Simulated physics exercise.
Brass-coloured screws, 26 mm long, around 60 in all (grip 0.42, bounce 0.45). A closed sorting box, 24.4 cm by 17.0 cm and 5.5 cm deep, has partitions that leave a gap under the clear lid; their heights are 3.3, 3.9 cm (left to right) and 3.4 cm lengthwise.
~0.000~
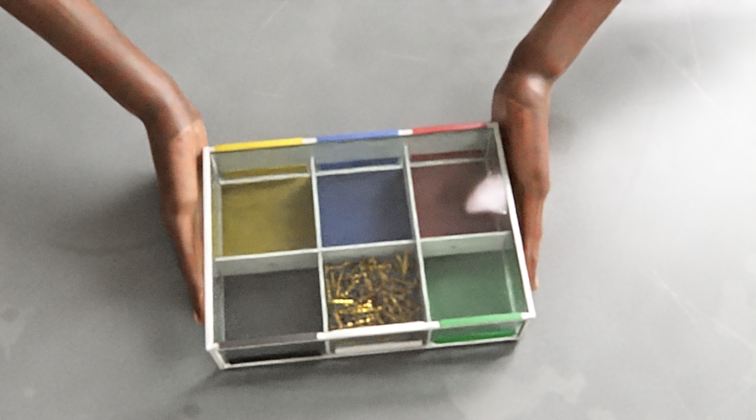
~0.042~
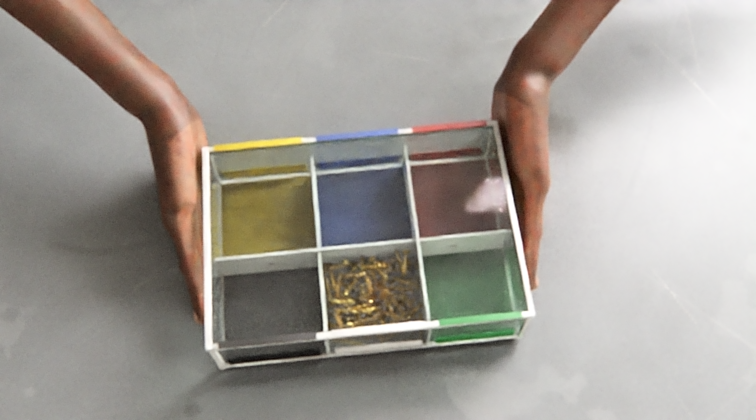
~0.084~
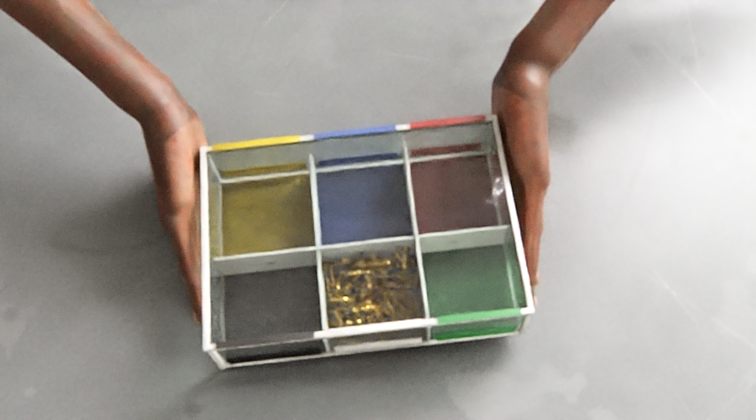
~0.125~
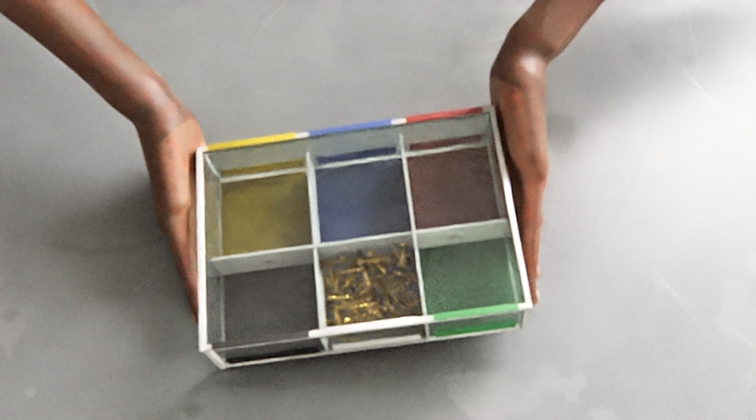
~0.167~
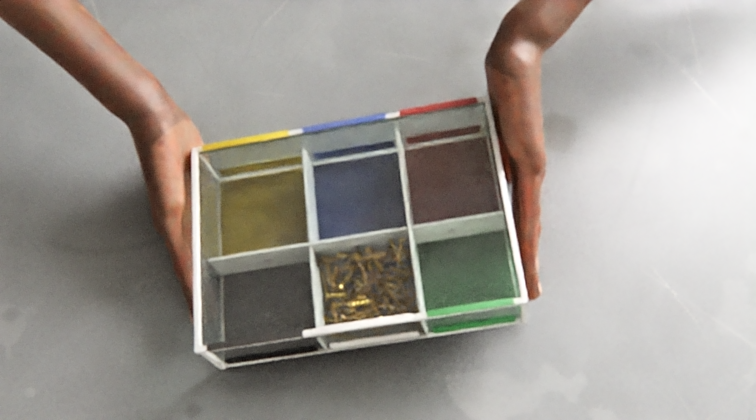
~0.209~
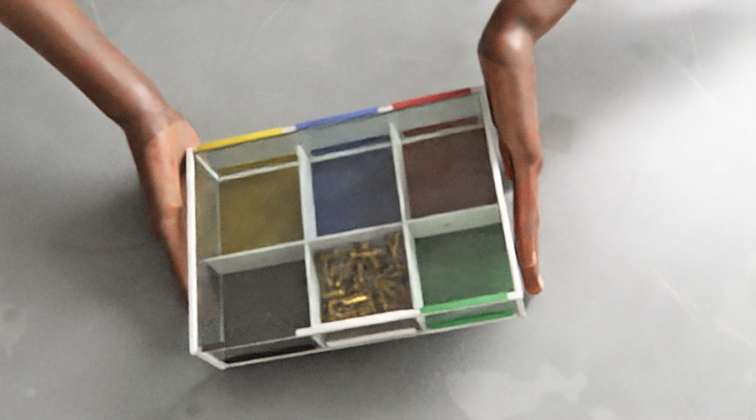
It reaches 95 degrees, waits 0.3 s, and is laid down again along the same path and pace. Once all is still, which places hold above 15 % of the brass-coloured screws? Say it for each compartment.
Red under, blue under, green under, yellow under, white over, black over.
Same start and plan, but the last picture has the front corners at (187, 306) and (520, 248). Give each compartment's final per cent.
Red 0, blue 0, green 0, yellow 65, white 35, black 0.
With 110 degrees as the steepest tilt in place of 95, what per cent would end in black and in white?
In that case black 90; white 0.
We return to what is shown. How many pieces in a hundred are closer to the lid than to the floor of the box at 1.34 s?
About 60 per cent.
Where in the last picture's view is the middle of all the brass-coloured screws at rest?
At about (249, 325).
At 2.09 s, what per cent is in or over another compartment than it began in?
Some 75 per cent.
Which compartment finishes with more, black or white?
It is the black one.
After 1.34 s, tilt 95 degrees; white 55 %, black 45 %.
After 2.09 s, tilt 50 degrees; yellow 5 %, white 25 %, black 75 %.
After 2.87 s, tilt 0 degrees; yellow 5 %, white 25 %, black 75 %.
By 3.2 s all is still; red 0 %, blue 0 %, green 0 %, yellow 5 %, white 25 %, black 75 %.
